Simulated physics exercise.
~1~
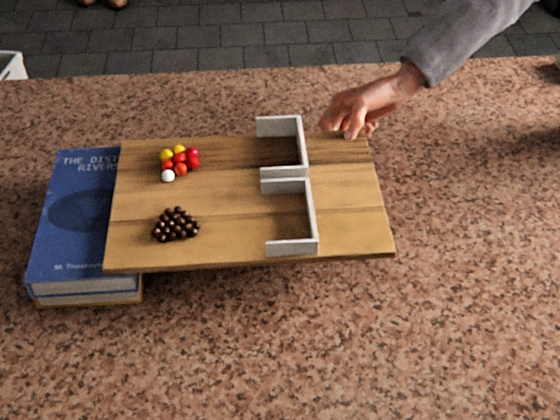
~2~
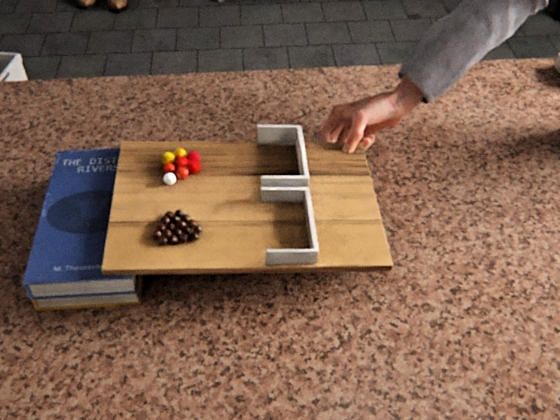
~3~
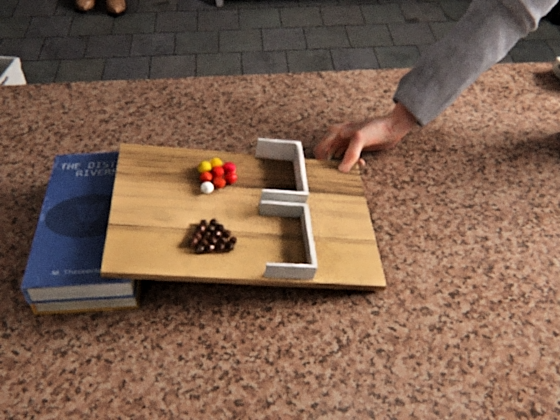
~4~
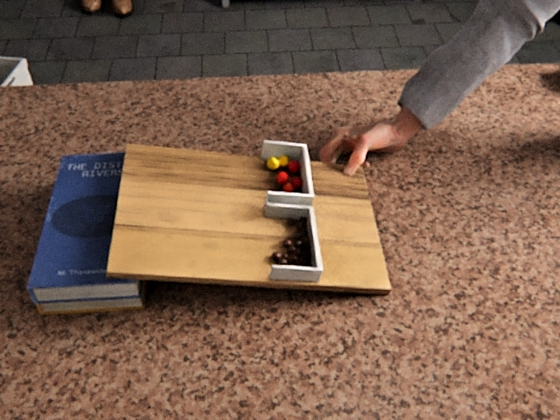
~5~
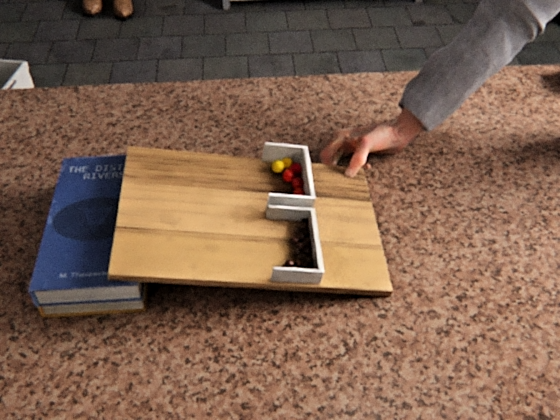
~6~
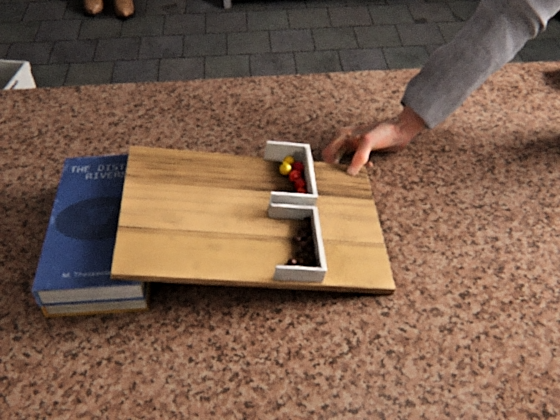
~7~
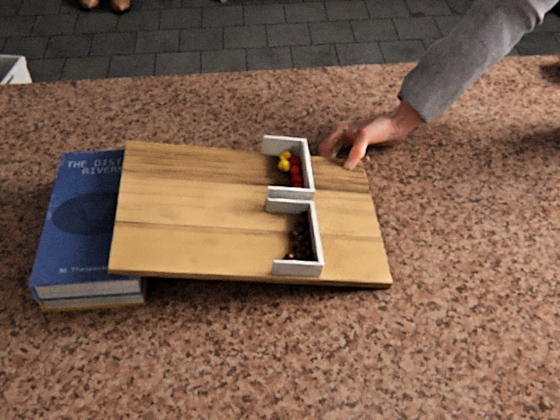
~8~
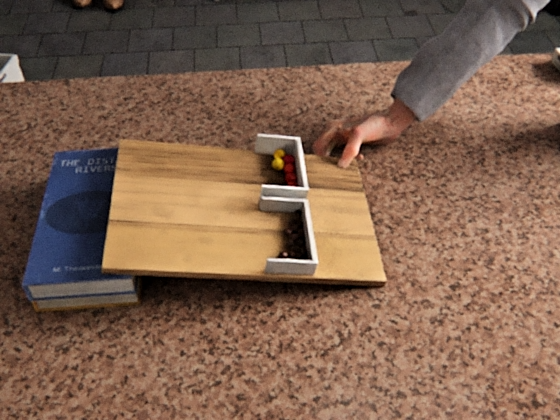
On a speckled pinkish stone counter beside grey paving, seen from above at a slight angle, a wooden board lies with its left end on a thick blue book. A cluster of red, yellow and white balls sits on its farther half, a pile of small dark brown balls on the nearer half, and two white three-sided barriers stand to their right. A grey-sleeved hand at the right end lowers that side, tilting the board. Both groups move right down the slope and reach their barriers. They stay gathered there, with the hand still at the board's edge.
